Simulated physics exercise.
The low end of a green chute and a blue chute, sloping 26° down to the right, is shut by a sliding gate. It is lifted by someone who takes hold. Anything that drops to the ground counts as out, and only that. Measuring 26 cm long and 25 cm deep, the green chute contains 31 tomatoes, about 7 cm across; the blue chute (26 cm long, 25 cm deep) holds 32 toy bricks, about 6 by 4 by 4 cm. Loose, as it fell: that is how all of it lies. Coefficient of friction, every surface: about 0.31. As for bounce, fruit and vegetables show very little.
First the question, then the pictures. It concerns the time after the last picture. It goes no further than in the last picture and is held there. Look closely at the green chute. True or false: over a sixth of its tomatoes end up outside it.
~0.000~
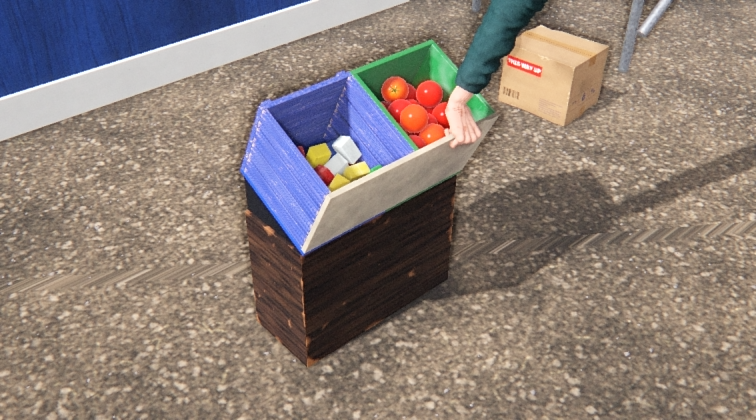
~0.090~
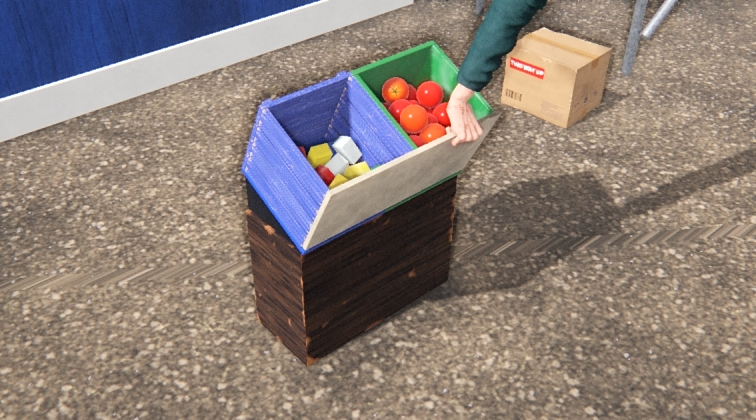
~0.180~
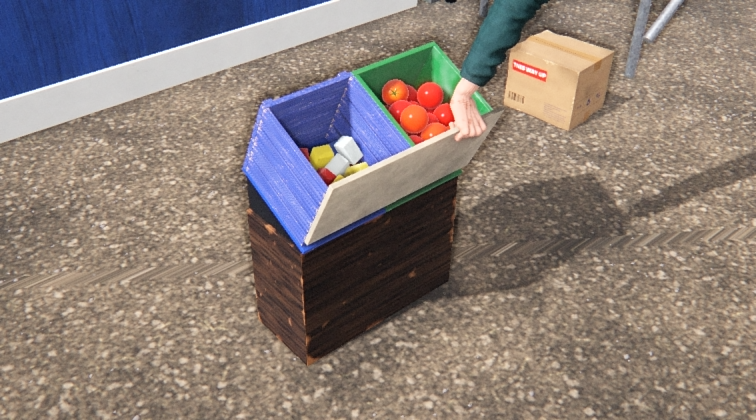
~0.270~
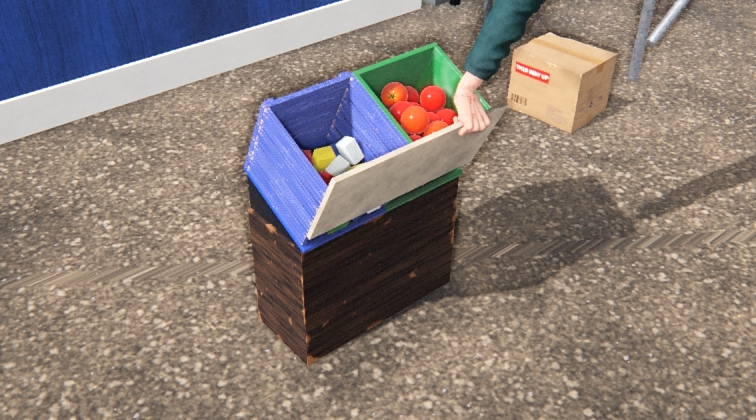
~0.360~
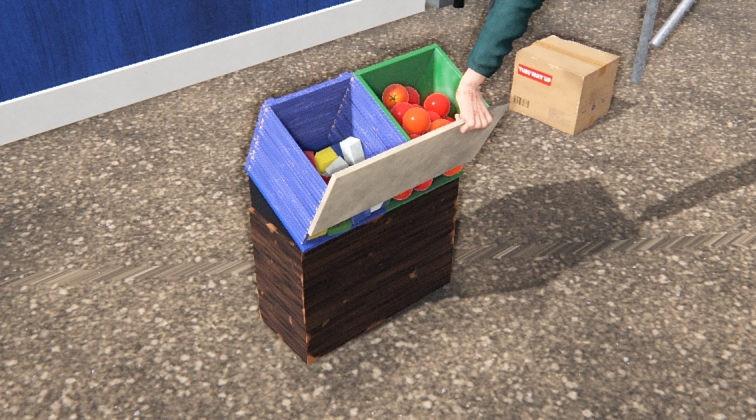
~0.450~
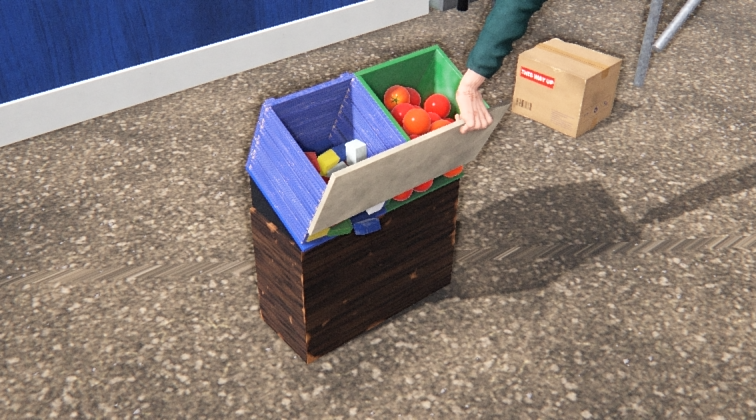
False.
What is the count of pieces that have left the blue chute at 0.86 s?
About: Blue chute 1.
After 0.86 s, 0 of 31 out of the green chute and 1 of 32 out of the blue chute.
After 1.36 s, 0 of 31 out of the green chute and 2 of 32 out of the blue chute.
After 2.07 s, 0 of 31 out of the green chute and 2 of 32 out of the blue chute.
Outcome (at 2.98 s), 0 of 31 out of the green chute and 3 of 32 out of the blue chute. Asked share, 0 of 31, 0 per cent.
